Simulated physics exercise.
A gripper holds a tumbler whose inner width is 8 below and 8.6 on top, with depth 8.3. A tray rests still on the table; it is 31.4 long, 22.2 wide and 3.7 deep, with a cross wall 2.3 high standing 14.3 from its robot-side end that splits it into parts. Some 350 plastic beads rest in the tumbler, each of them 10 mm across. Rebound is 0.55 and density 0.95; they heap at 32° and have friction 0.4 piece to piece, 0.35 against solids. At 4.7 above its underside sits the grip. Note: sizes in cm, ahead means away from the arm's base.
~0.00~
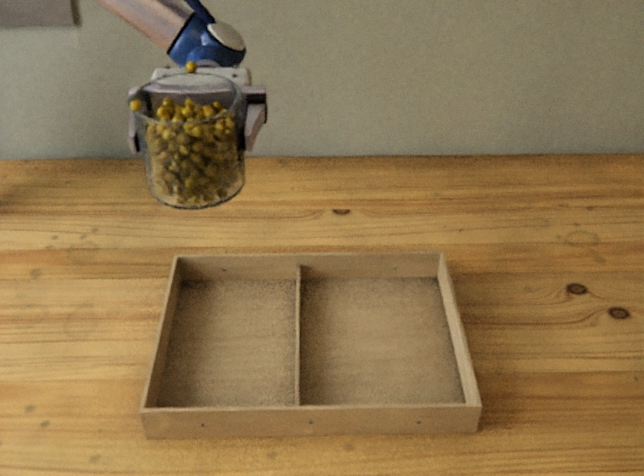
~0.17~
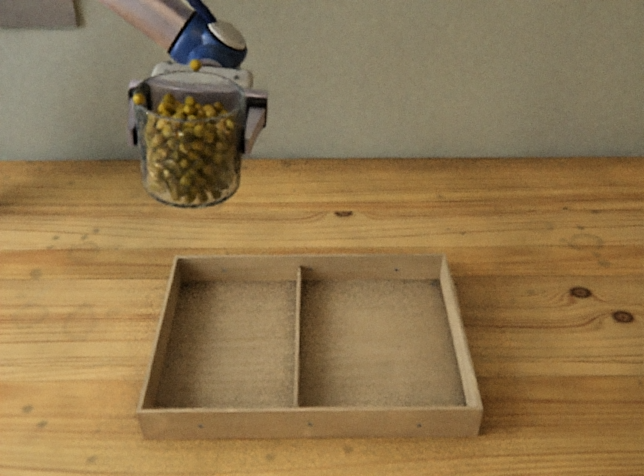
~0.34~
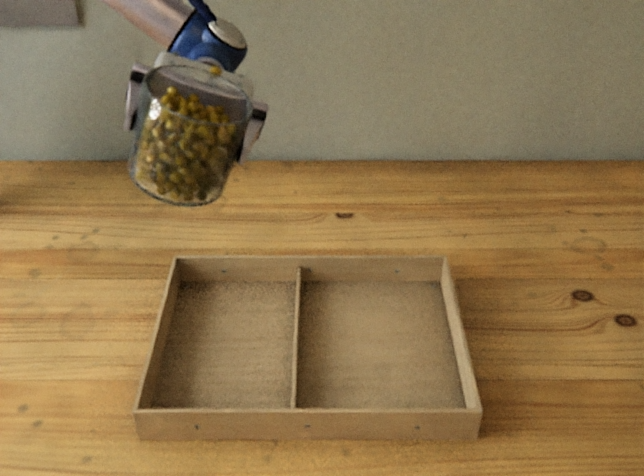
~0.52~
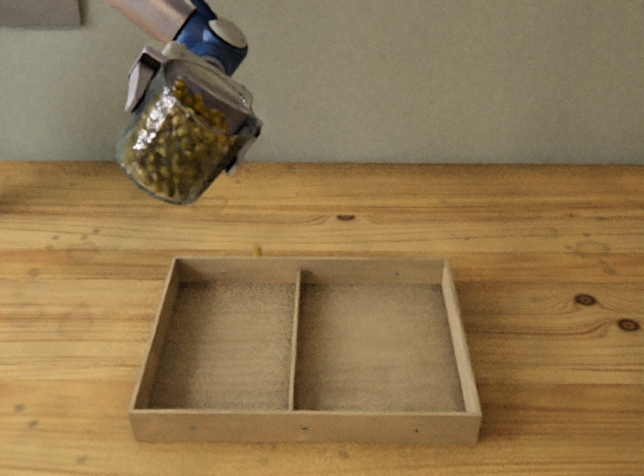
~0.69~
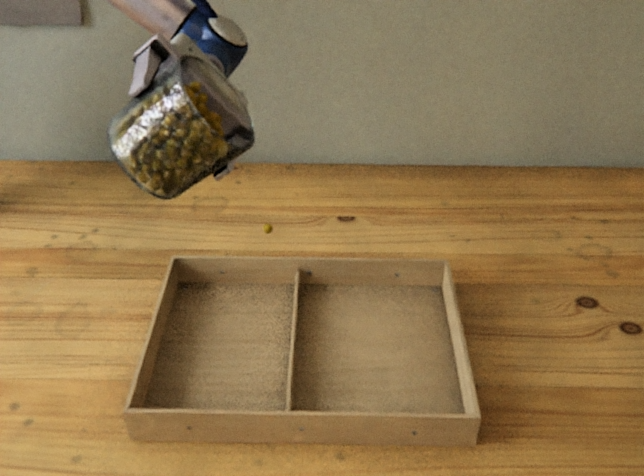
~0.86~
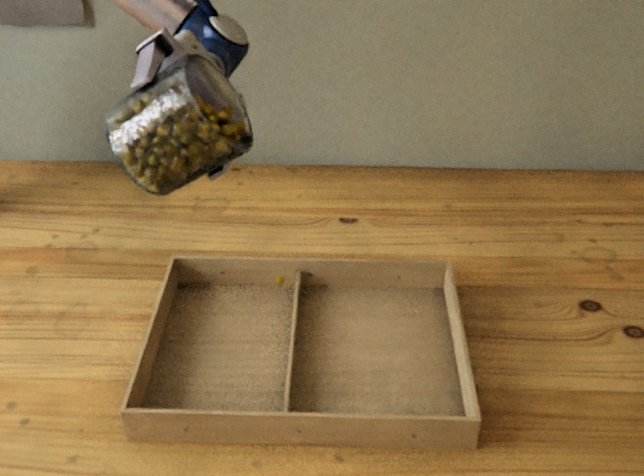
Robotic arm tilting a clear tumbler of yellow-green beads to the right above a divided wooden tray, a single bead dropping.
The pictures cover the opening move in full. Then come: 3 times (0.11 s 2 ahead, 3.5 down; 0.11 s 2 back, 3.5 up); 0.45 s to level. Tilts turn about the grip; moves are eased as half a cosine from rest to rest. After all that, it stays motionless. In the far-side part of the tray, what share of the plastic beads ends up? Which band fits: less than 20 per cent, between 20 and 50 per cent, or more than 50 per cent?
It falls below 20 per cent.
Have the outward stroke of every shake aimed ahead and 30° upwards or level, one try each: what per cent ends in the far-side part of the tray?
About 45 and 25 per cent.
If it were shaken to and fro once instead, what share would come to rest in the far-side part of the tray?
In that case, some 0 per cent.
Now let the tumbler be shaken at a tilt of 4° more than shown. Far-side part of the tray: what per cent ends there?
It would be near 10 per cent.
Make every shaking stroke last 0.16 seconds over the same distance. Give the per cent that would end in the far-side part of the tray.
I'd expect close to 0 in a hundred.
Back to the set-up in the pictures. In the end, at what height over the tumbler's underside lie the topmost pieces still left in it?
I'd say near 8.0 cm from the bottom.
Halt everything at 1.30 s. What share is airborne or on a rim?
Roughly 2 percent.
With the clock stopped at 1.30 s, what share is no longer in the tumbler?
Share out so far: Close to 5 %.
After 1.30 s, tilted 57° forward, highest piece 29 above the table; 333 in the tumbler, 5 in the far-side part, 1 in the robot-side part, 7 in flight or on a rim.
After 1.75 s, tilted 28° forward, highest piece 28 above the table; 323 in the tumbler, 17 in the far-side part, 4 in the robot-side part, 2 in flight or on a rim.
After 2.17 s, level, highest piece 30 above the table; 323 in the tumbler, 19 in the far-side part, 4 in the robot-side part.
After 3.22 s, level, highest piece 30 above the table; 323 in the tumbler, 19 in the far-side part, 4 in the robot-side part.
At rest, 323 in the tumbler, 19 in the far-side part, 4 in the robot-side part. That is 5 % in the far-side part of the tray.
